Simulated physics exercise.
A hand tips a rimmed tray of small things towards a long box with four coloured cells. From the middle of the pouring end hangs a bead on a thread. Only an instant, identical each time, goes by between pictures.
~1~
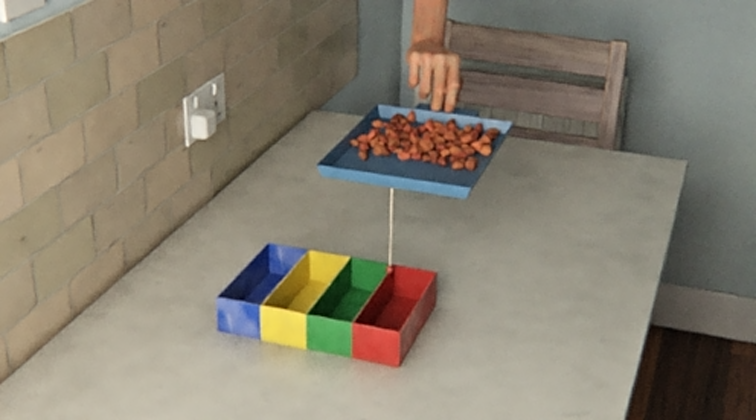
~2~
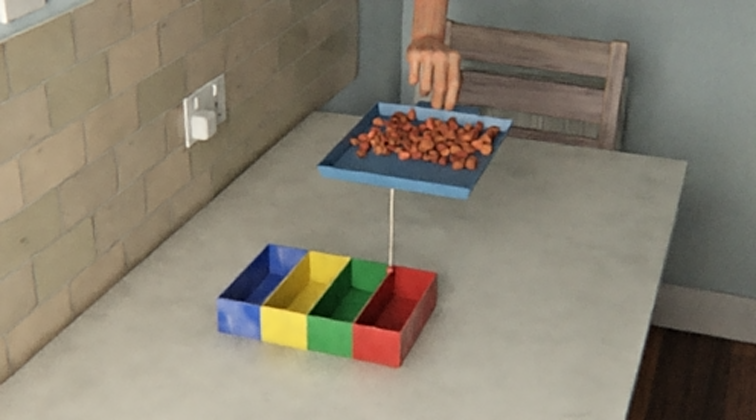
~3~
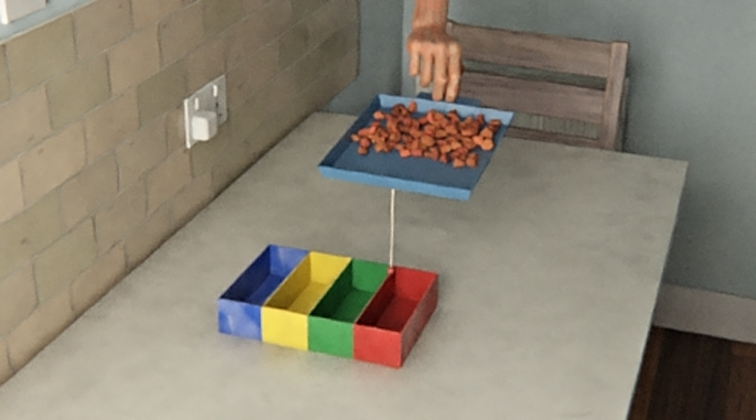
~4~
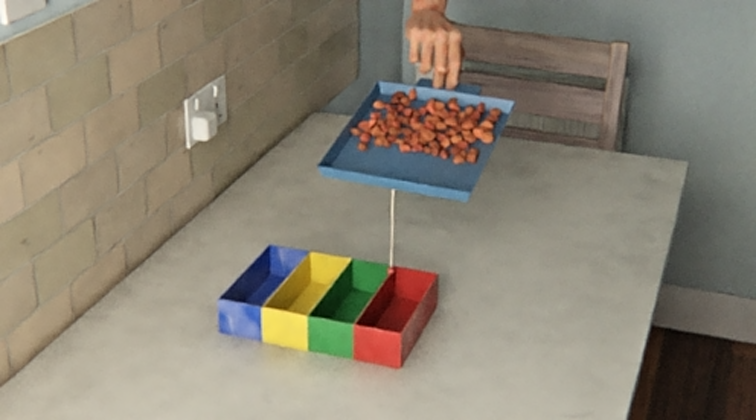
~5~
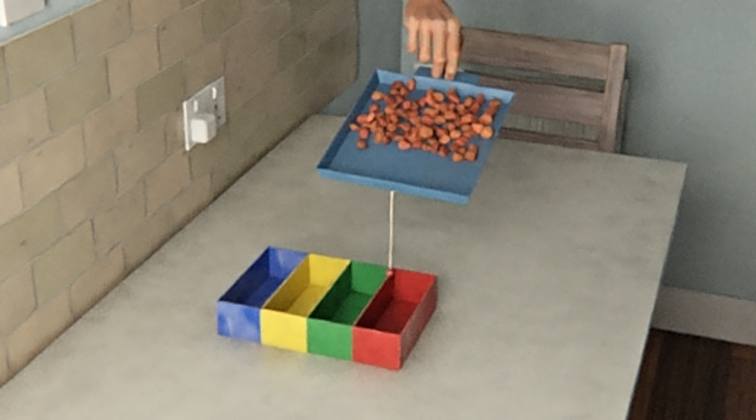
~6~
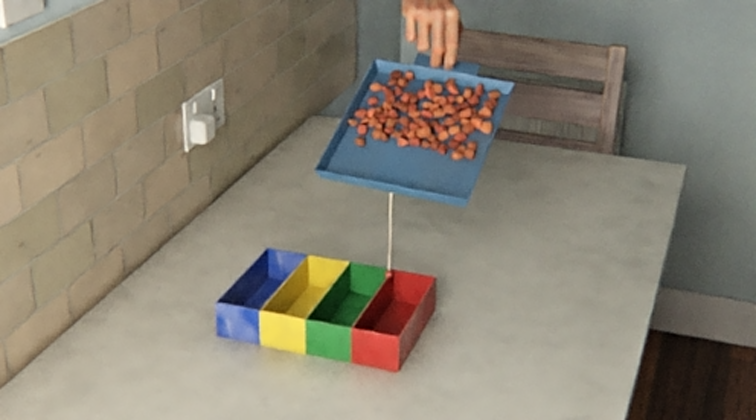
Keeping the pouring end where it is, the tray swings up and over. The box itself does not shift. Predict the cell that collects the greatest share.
The red cell collects the greatest share.
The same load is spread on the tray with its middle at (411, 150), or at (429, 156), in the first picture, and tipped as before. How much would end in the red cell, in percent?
30 % and 30 %.
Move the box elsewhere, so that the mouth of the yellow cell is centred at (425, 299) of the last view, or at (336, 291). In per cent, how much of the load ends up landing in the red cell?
0 %, then 40 %.
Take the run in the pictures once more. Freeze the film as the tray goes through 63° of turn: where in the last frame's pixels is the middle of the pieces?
Close to (416, 184).
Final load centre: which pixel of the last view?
Once it all stops, the middle lies near (410, 348).
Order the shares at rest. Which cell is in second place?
Ranked second: Green.
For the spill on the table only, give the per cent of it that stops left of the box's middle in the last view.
Around 0 %.
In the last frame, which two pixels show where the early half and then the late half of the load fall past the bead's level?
The opening half passes (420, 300), the closing half (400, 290).
Shortly afterwards, tray tipped steeply; the bulk on the tray; near a quarter falling or outside the box.
Next, tray tipped past a quarter turn; a little on the tray; near a quarter in the red cell; a little in the green cell; only a few in the yellow cell; near half falling or outside the box.
Some moments later, tray tipped past a quarter turn; near a quarter in the red cell; a little in the green cell; only a few in the yellow cell; near half falling or outside the box.
In the end, tray tipped past a quarter turn; near a quarter in the red cell; a little in the green cell; only a few in the yellow cell; none at all in the blue cell; near half outside the box.
